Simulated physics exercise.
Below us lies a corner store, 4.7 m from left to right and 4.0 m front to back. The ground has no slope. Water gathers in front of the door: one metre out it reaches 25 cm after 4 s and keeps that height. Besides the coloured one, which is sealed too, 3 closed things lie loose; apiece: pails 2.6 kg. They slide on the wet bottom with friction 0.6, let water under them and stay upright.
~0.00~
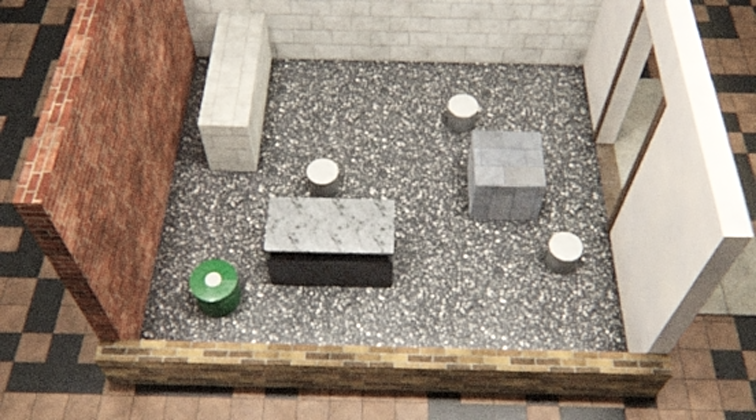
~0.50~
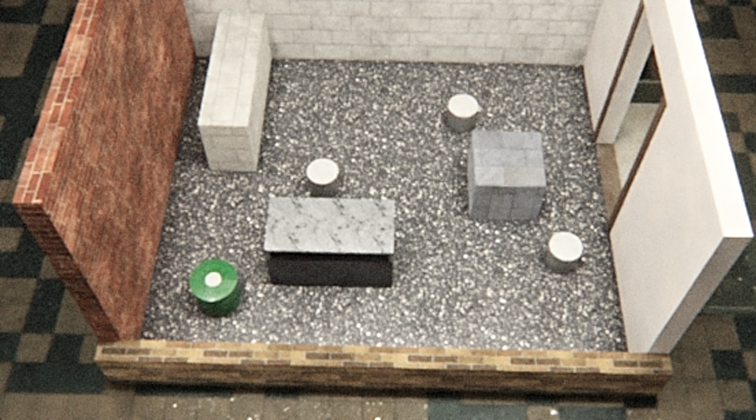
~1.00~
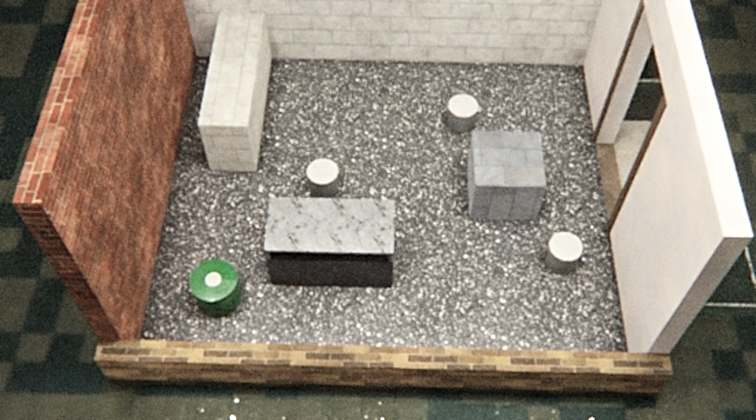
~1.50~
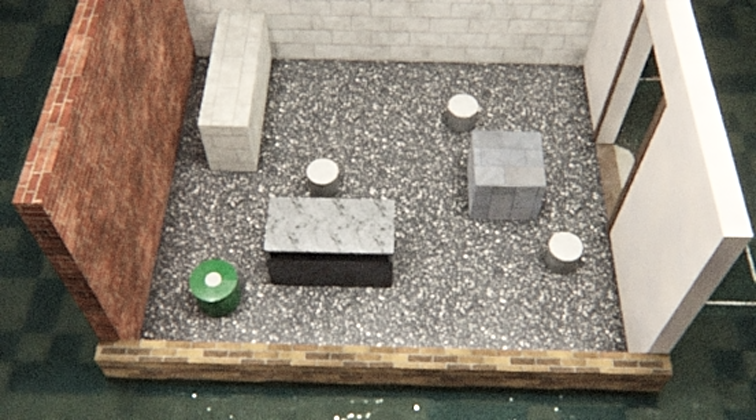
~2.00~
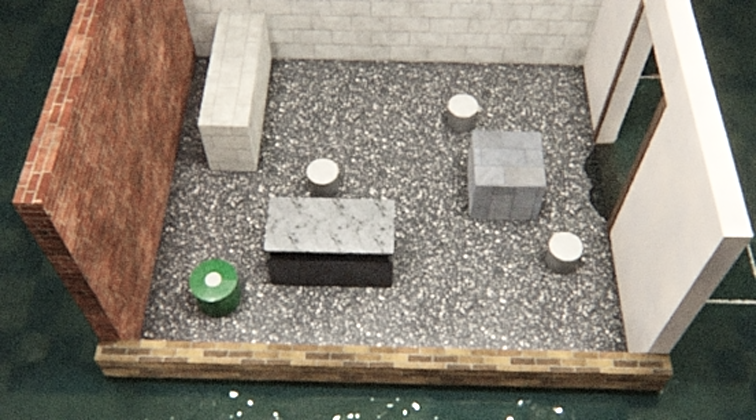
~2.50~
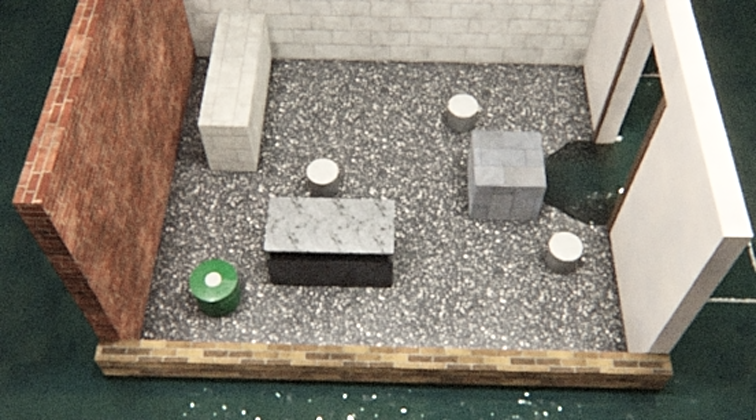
In the video, dark water covers the tiled ground around a small walled store seen from above, then enters through the doorway on the right and spreads toward the grey block, while the green tub and three pale containers stay still.
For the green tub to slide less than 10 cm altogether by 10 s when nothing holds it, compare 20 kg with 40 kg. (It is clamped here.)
For it, the lower weight is enough.
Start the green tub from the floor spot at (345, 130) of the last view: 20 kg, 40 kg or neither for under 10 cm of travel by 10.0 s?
The smaller is enough.
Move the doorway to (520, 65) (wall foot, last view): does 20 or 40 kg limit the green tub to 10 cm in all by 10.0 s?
In that case only the higher weight holds it.
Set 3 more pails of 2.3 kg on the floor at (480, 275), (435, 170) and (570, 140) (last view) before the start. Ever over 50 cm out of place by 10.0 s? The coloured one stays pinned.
In that order: Over, under, over.
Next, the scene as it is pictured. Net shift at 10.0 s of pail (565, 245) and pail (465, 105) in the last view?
In that order: 40 cm, 350 cm.
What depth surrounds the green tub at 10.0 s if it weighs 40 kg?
About 11 cm.
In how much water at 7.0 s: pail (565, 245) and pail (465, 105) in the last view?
About 12 and 13 cm.
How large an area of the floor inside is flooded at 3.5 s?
Some 2.5 m2.
After 3.5 s the green tub would be 0 cm from its start with 20 kg and 0 cm from its start with 40 kg; 0 cm of water round it then.
After 4.5 s the green tub would be 0 cm from its start with 20 kg and 0 cm from its start with 40 kg; 0 cm of water round it then.
After 7.0 s the green tub would be 0 cm from its start with 20 kg and 0 cm from its start with 40 kg; 3 cm of water round it then.
After 10.0 s the green tub would be 0 cm from its start with 20 kg and 0 cm from its start with 40 kg; 11 cm of water round it then.
